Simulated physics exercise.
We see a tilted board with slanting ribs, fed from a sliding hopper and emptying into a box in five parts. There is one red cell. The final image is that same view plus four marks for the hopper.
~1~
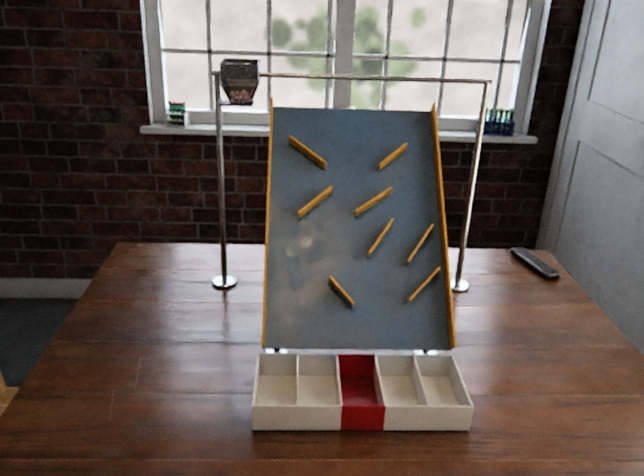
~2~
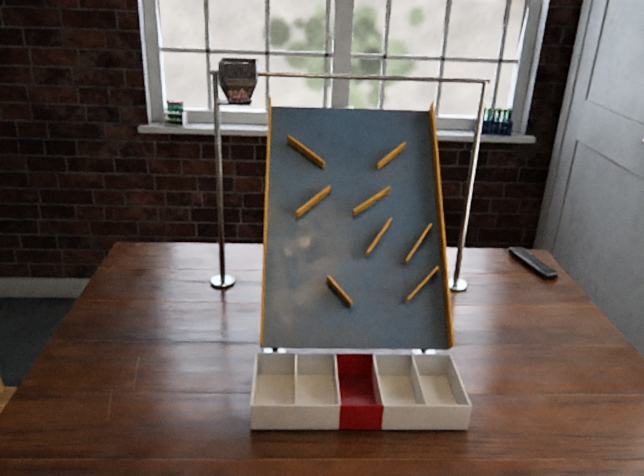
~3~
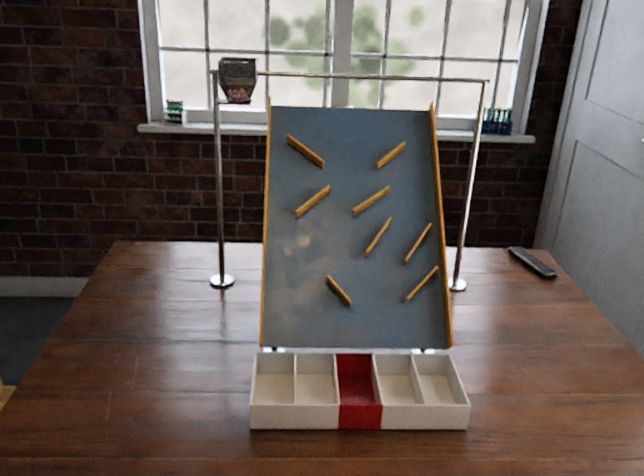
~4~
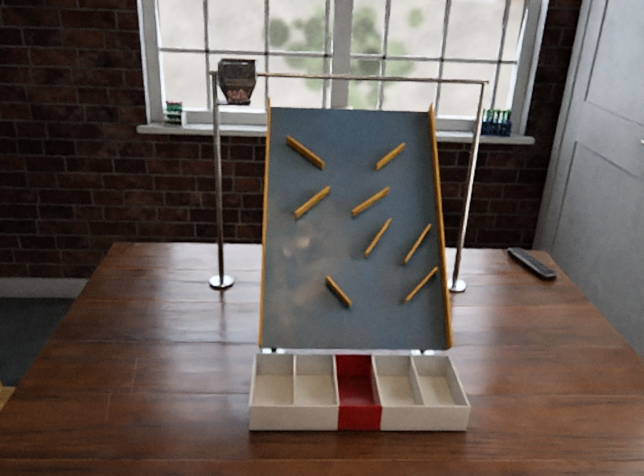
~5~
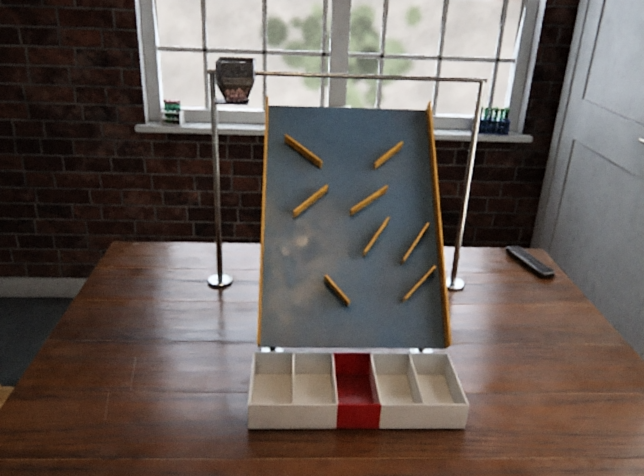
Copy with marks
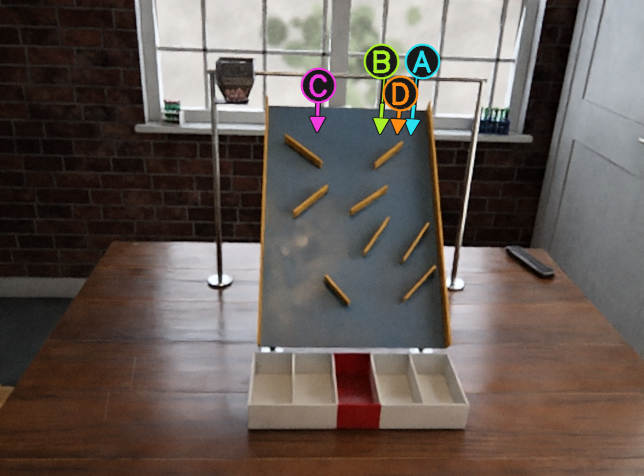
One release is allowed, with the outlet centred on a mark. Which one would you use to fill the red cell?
A works best here.
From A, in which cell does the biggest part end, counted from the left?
The third.
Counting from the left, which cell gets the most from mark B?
It is the first one.
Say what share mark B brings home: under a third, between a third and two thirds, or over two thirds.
It is under a third.
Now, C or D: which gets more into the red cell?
The answer is D.
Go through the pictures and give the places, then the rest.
In the first frame, hopper at (242, 94), sugar pearls, door shut.
In the second frame, ribs (288, 135) to (324, 162), (378, 164) to (405, 142), (297, 212) to (330, 186).
In the third frame, ribs (354, 210) to (390, 186), (367, 252) to (391, 217), (406, 260) to (431, 223).
In the fourth frame, ribs (327, 276) to (351, 303), (407, 300) to (437, 268).
In the fifth frame, red cell at (359, 415), number 3 of 5 from the left.
On the marked copy, mark A meets the board at (411, 129); mark B meets the board at (380, 128); mark C meets the board at (317, 126); mark D meets the board at (397, 128).
With A, about half in the red cell, about a quarter in other cells, about a quarter outside the box.
With B, a small part in the red cell, about half in other cells, about a third outside the box.
With C, a stray few in the red cell, about two thirds in other cells, about a third outside the box.
With D, a small part in the red cell, about a third in other cells, about half outside the box.
